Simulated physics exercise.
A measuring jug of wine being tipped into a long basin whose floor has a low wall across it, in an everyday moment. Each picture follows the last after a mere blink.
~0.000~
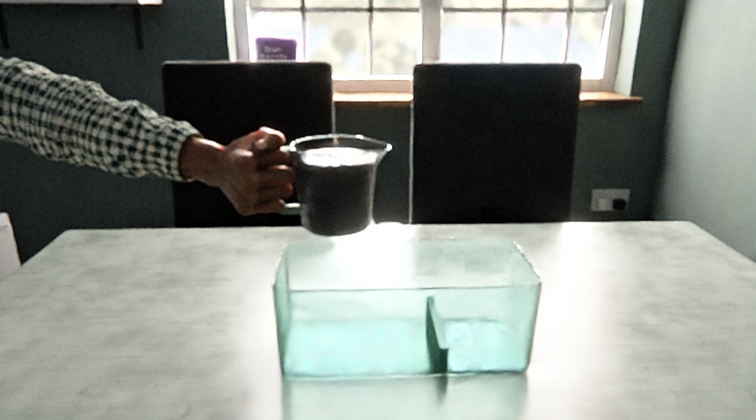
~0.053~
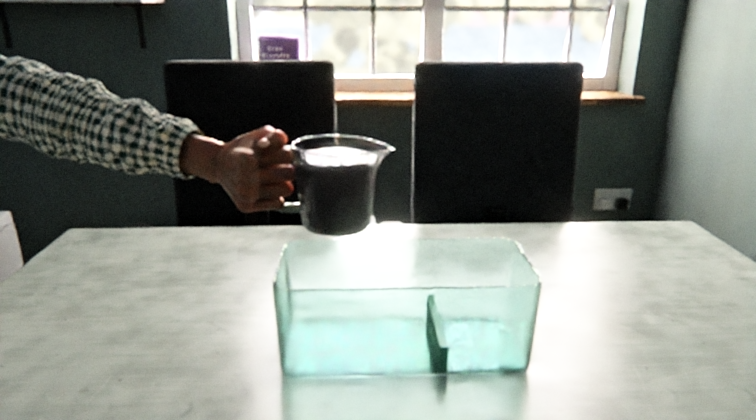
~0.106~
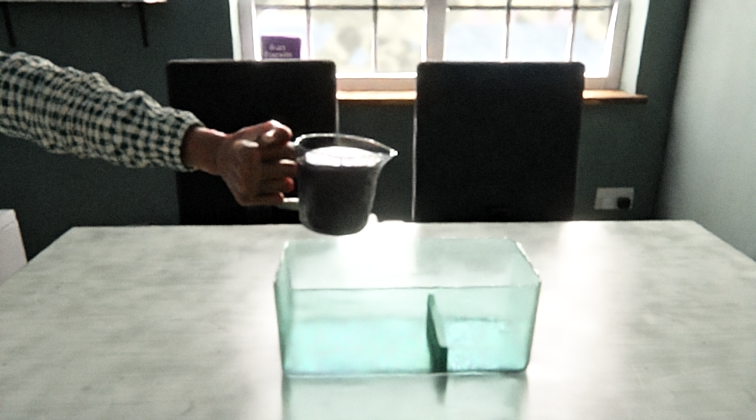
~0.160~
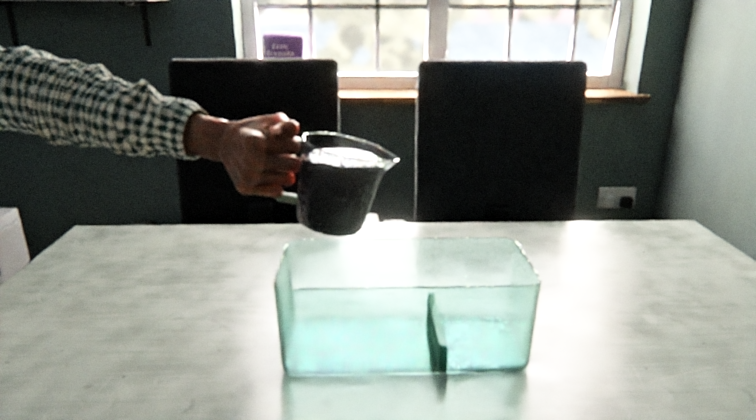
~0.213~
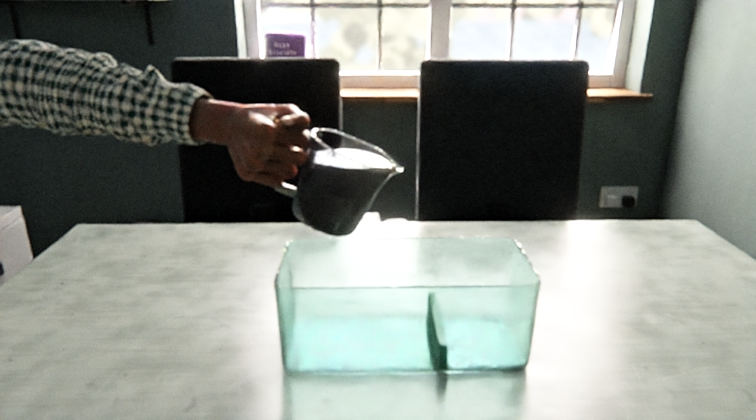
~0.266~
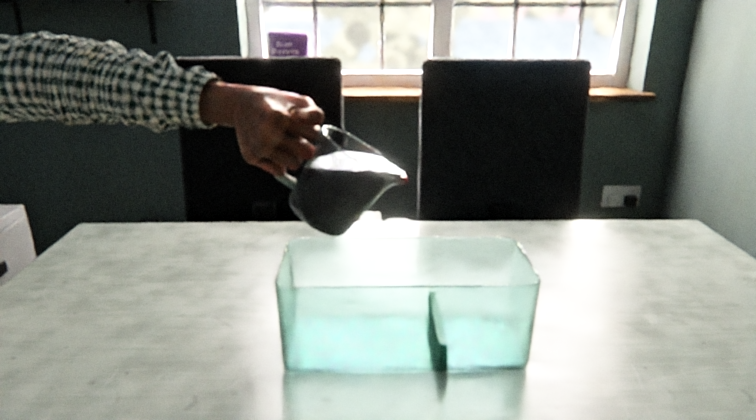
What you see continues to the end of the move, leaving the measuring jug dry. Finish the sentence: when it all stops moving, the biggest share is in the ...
... left part.
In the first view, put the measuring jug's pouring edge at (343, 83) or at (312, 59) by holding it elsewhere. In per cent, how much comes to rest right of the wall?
The first gives 10 %, the second 10 %.
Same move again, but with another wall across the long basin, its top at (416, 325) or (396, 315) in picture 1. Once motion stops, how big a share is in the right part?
First try close to 65 percent, second try close to 90 percent.
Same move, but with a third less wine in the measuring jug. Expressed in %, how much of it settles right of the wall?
About 5 in a hundred.
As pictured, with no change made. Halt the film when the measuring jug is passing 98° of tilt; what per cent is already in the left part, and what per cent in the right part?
On the left 15 %, on the right 20 %.
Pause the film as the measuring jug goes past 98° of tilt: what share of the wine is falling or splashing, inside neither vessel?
Roughly 20 percent.
After 0.55 s the tilt is 98° and 44 per cent is still to pour, 16 is left of the wall and 19 right of it.
After 0.76 s the tilt is 112° and 5 per cent is still to pour, 66 is left of the wall and 25 right of it.
After 0.98 s the tilt is 112° and 0 per cent is still to pour, 72 is left of the wall and 26 right of it.
After 1.22 s the tilt is 112° and 0 per cent is still to pour, 72 is left of the wall and 26 right of it.
In the end 72 per cent lies left of the wall, 27 right of it and 1 outside.
